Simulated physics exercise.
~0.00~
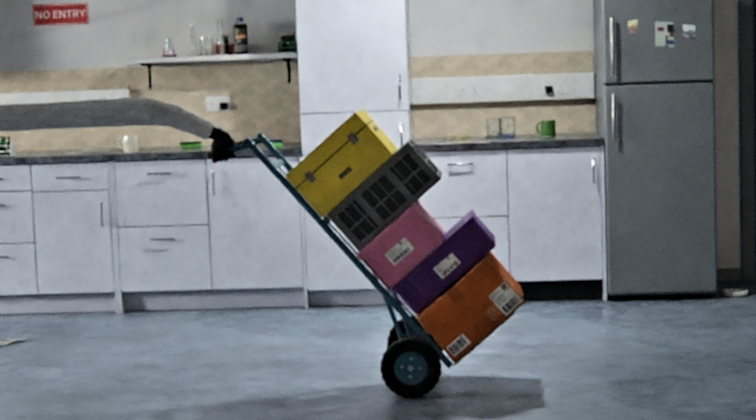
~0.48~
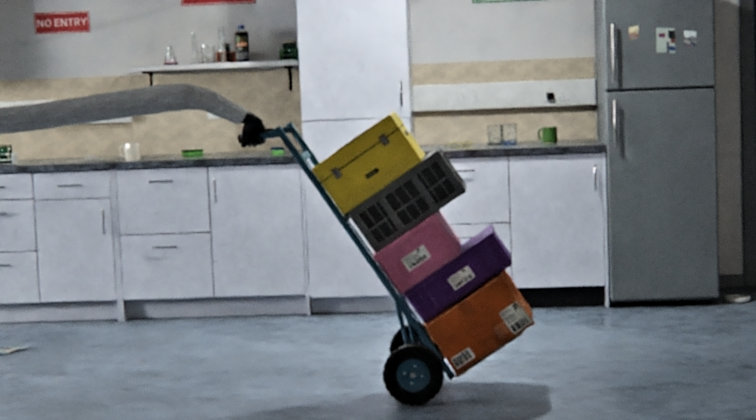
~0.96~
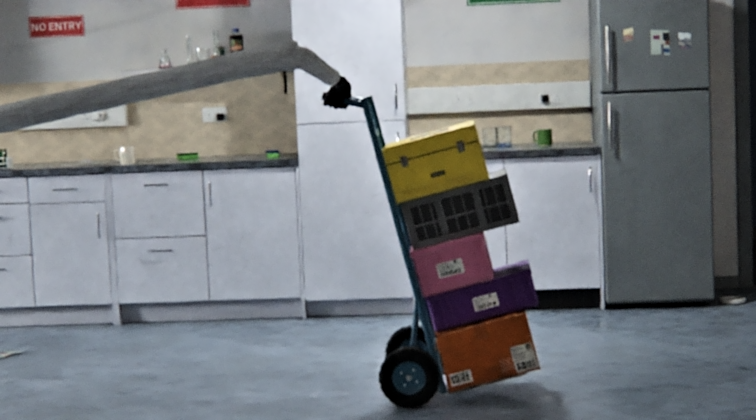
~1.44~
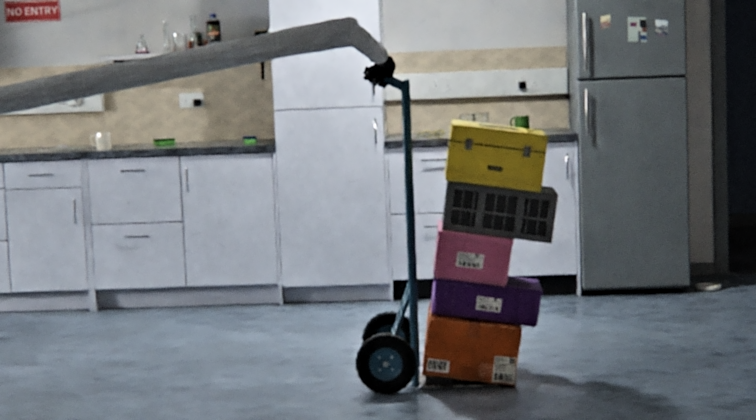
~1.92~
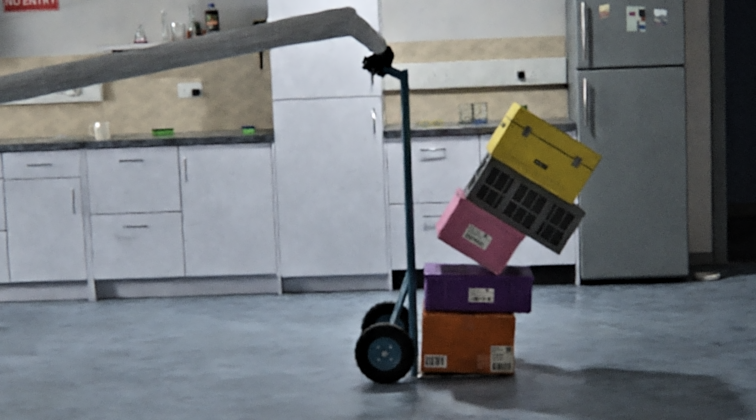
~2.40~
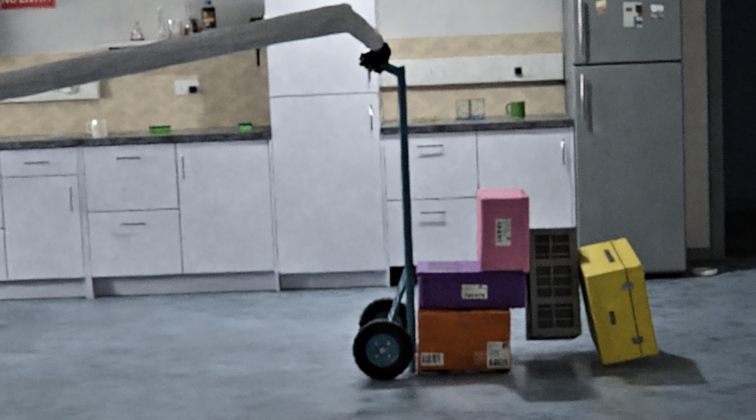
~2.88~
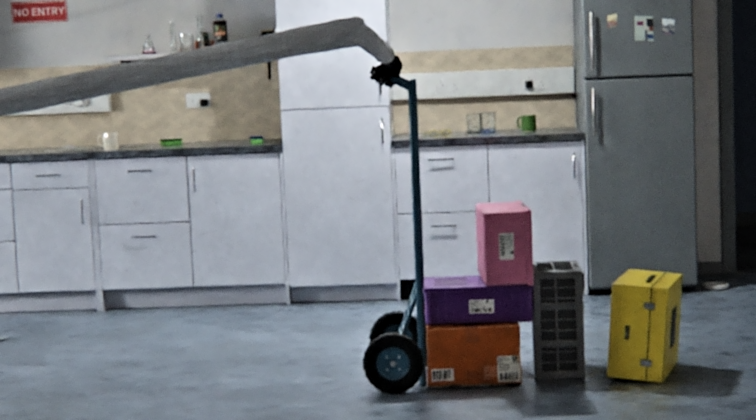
A gray arm tips a loaded hand truck upright, and the upper three boxes topple right.
